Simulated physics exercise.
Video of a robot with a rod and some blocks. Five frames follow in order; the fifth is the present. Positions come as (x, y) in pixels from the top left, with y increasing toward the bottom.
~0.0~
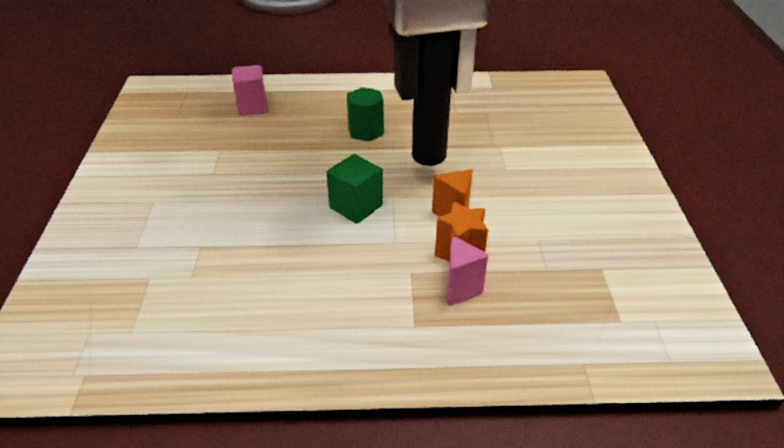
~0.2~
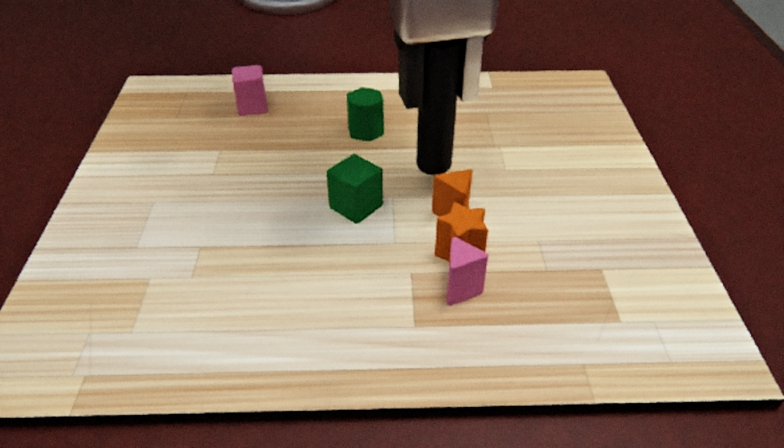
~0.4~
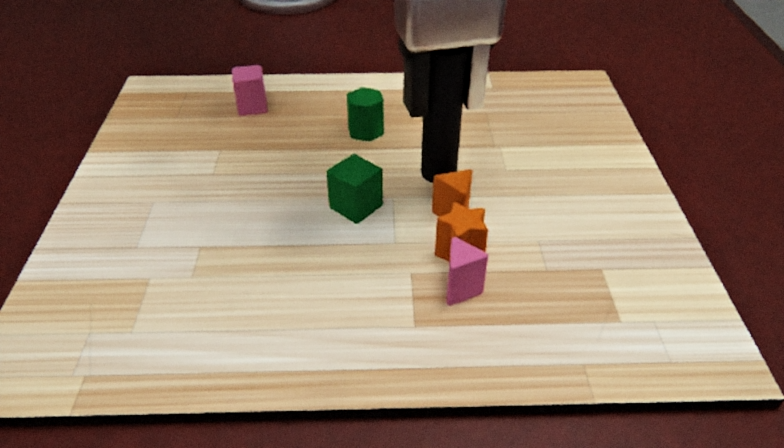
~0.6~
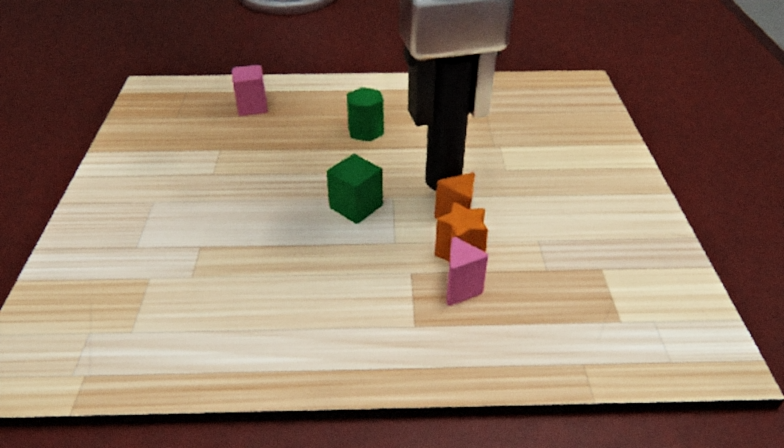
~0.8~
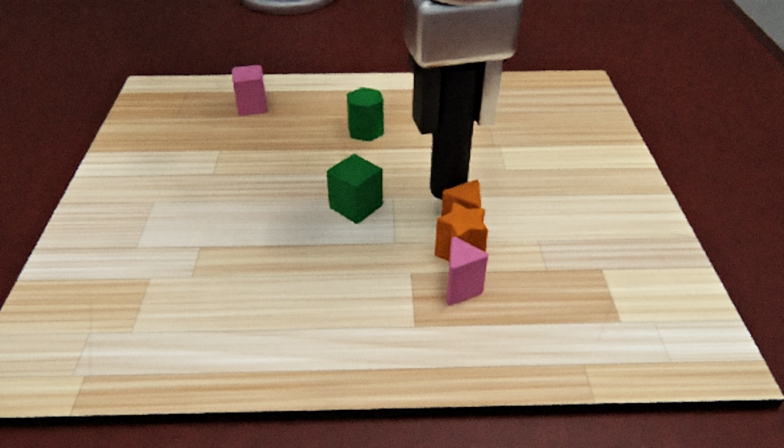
To begin with, a robot's black rod stands over a wooden board holding green and pink blocks, just above a column of an orange triangle, an orange star and a pink triangle. The rod slides slowly down and slightly right, reaches the orange triangle and nudges it a little toward the star.
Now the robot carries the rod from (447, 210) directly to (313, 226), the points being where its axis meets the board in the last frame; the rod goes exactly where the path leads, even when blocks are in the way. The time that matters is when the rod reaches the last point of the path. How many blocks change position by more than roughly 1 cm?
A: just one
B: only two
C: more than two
My pick is A.
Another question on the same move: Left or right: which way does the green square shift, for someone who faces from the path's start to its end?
It will end up to the right.
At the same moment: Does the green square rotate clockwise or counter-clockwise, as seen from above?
Its rotation is clockwise.
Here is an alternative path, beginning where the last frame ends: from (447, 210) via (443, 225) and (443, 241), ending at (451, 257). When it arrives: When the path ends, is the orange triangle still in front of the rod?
I believe not.
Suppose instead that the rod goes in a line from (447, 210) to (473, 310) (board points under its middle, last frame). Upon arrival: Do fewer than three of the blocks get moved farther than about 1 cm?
No.
On the path given first. One third of the way, rod (401, 197); nothing pushed yet.
Two thirds of the way, rod (355, 202); green square (329, 165), turned 20° clockwise.
At the end, rod (311, 208); green square (320, 163), turned 40° clockwise; orange triangle still.
